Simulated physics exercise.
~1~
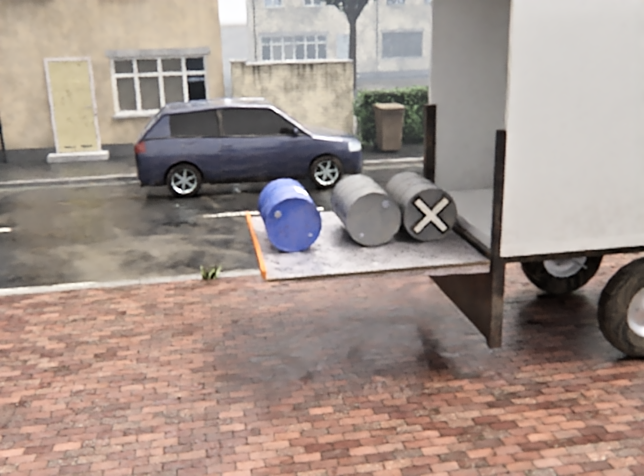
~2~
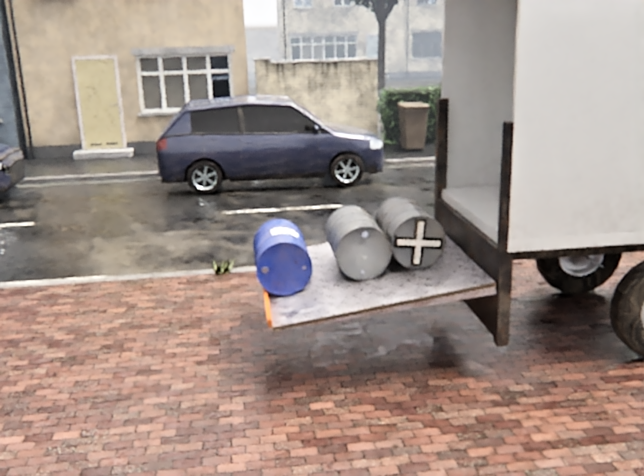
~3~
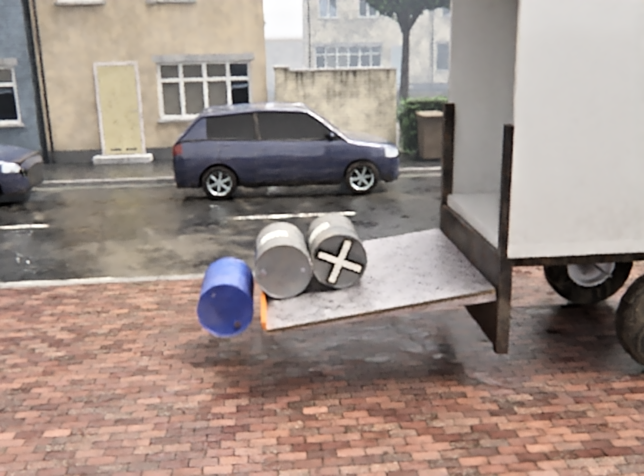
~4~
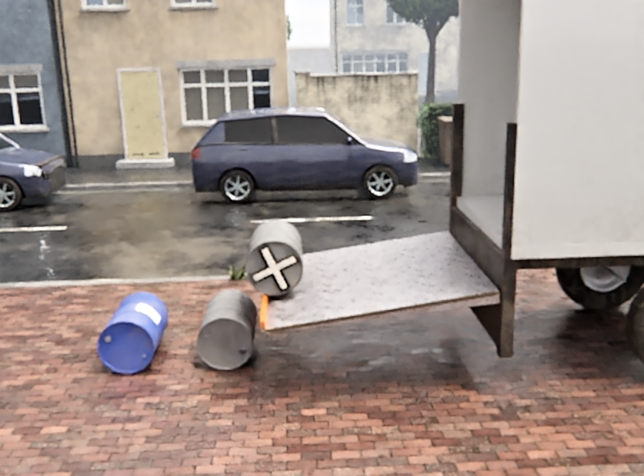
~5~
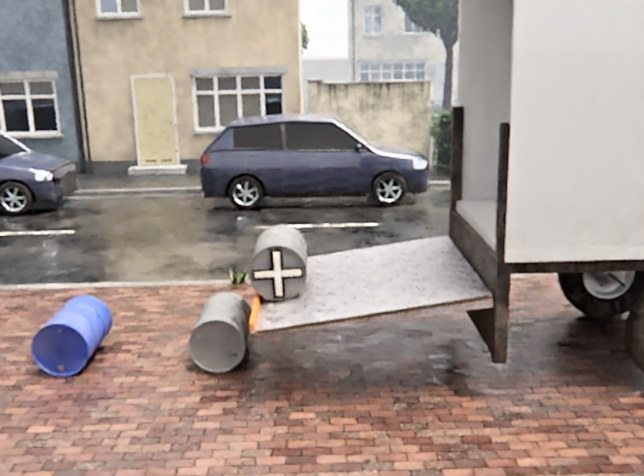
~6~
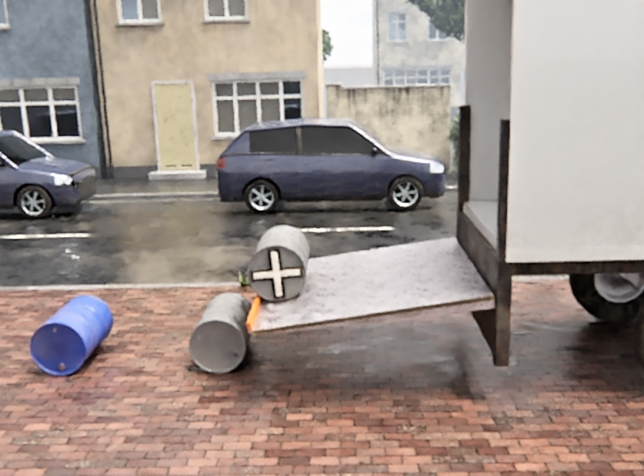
Lorry tail-lift tilting down to the left, blue and grey drums rolling off onto brick paving, cross-marked drum stopping at its edge.
